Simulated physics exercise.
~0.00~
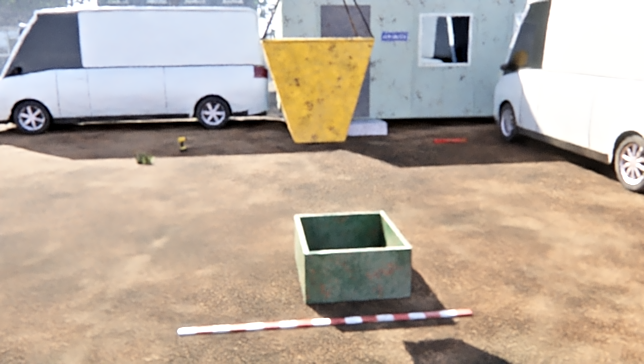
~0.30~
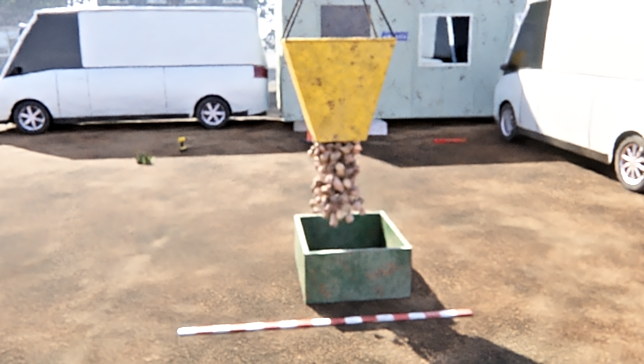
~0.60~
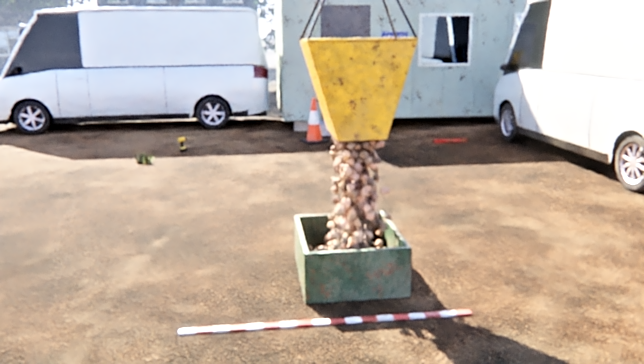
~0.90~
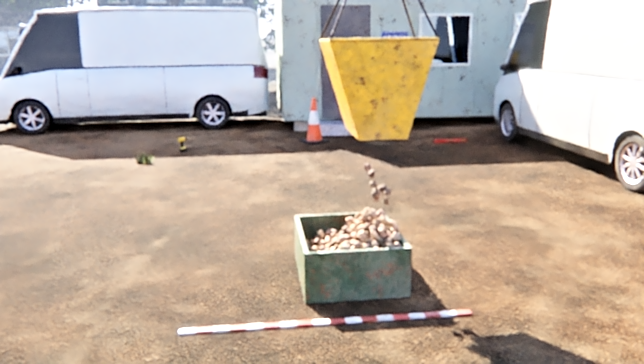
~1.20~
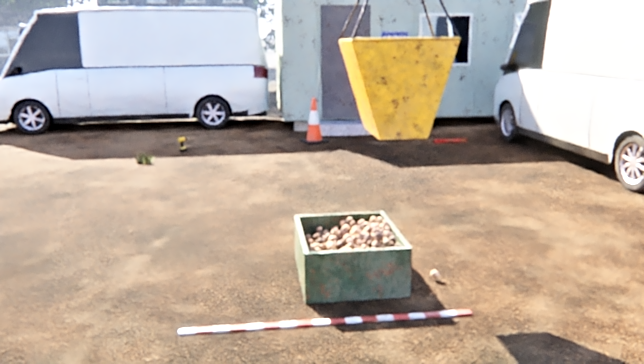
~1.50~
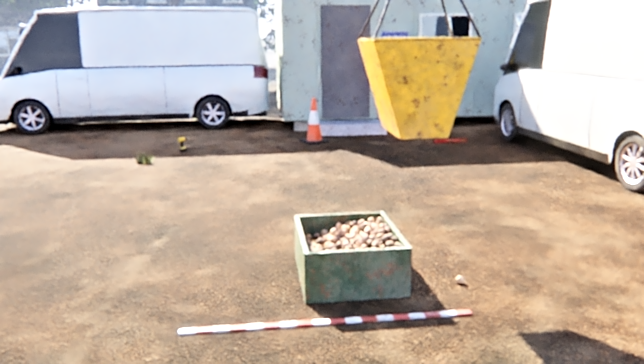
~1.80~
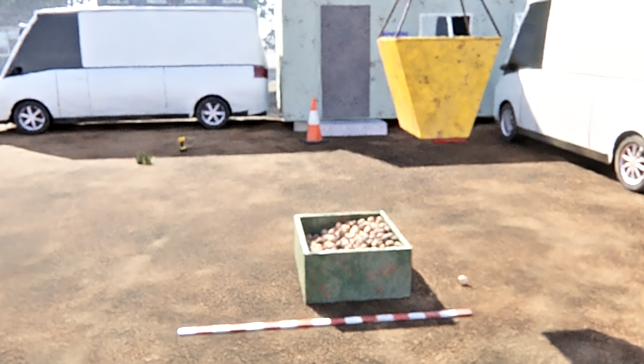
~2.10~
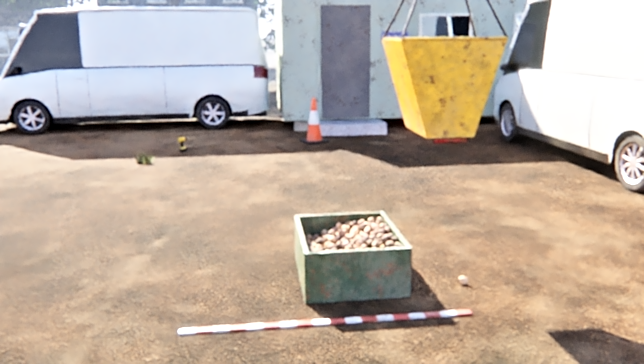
The video shows a yellow hopper hanging from cables and moving rightwards over a dirt yard with white vans, pouring rounded stones into a green bin as it passes. The emptied hopper continues right, leaving the bin filled with stones and one stray stone on the ground to its right.
